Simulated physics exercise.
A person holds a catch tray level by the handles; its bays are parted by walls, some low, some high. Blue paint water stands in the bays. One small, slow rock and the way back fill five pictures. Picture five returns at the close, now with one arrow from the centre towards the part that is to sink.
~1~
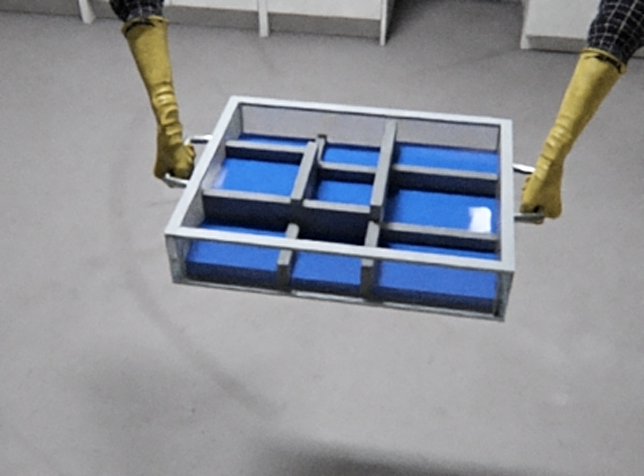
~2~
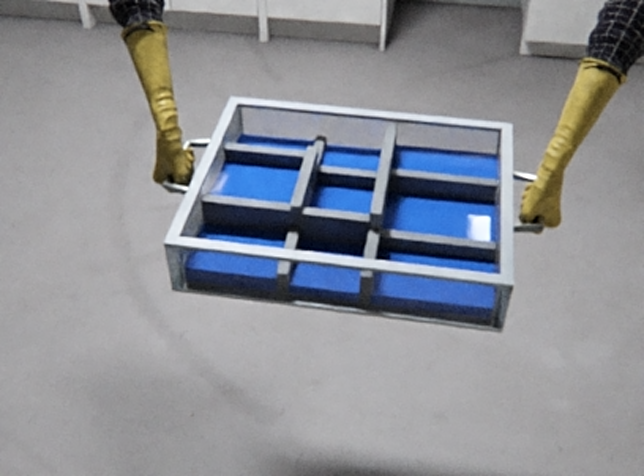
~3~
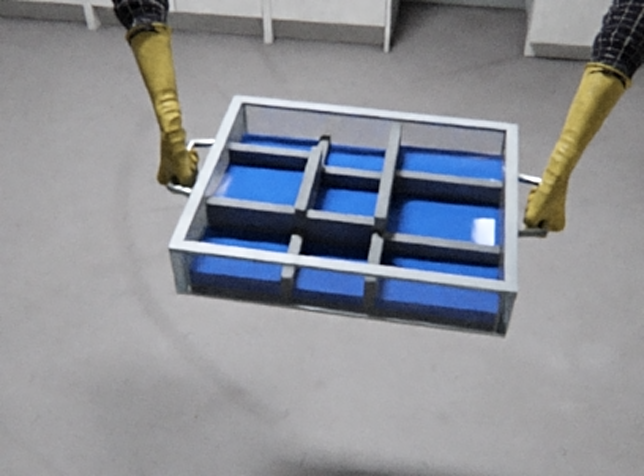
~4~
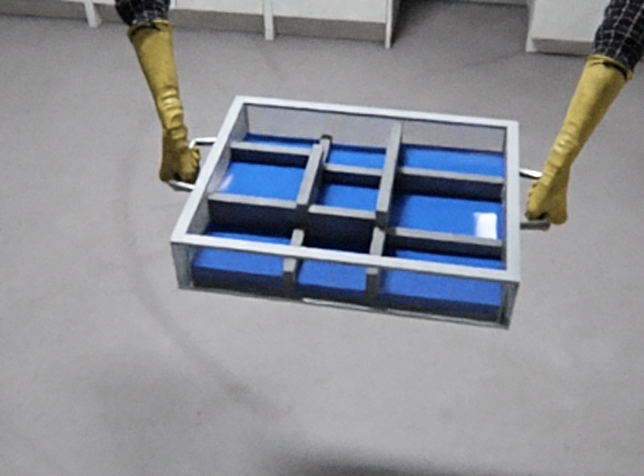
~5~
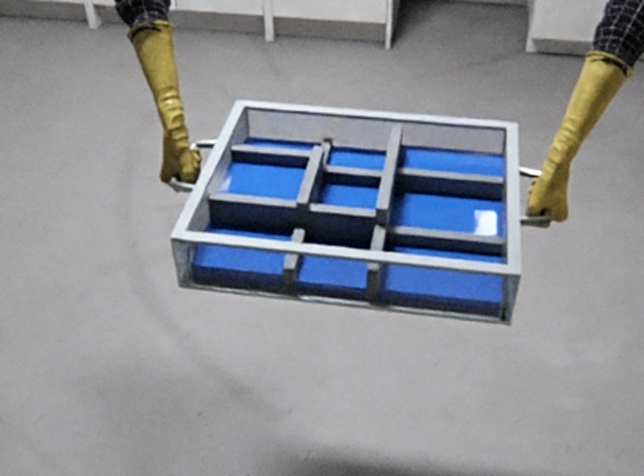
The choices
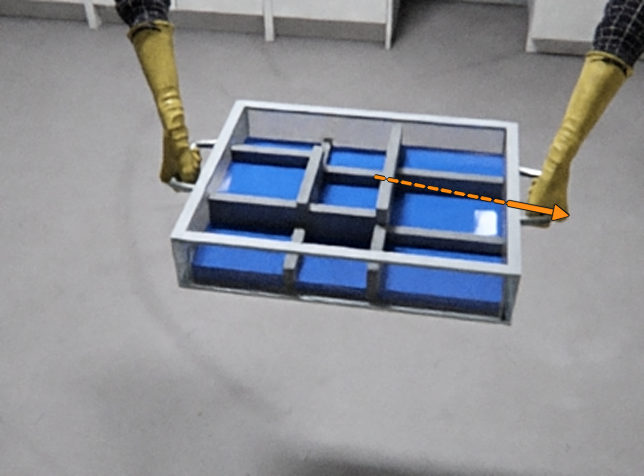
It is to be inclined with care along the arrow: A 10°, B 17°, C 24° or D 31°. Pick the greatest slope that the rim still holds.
Choose C.
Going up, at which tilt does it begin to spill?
That is tilt D.
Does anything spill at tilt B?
No.
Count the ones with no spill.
Three of them.
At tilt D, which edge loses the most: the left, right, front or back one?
The right rim.
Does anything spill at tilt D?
Yes.
The tray is level; deepest in the centre left bay, at (260, 181), shallowest in the front middle.
Tipped about 3° down to the front; no wall is crossed.
Tipped about 4° down to the front; no wall is crossed.
Tipped about 2° down to the front; no wall is crossed.
The tray is level; deepest in the centre left bay, at (266, 185), shallowest in the front middle.
The arrow ends at (563, 214).
For tilt A, nothing spills; the centre left bay holds the most.
For tilt B, nothing spills; the centre left bay holds the most.
For tilt C, nothing spills; the centre left bay holds the most.
For tilt D, about 8 % goes over the rim.
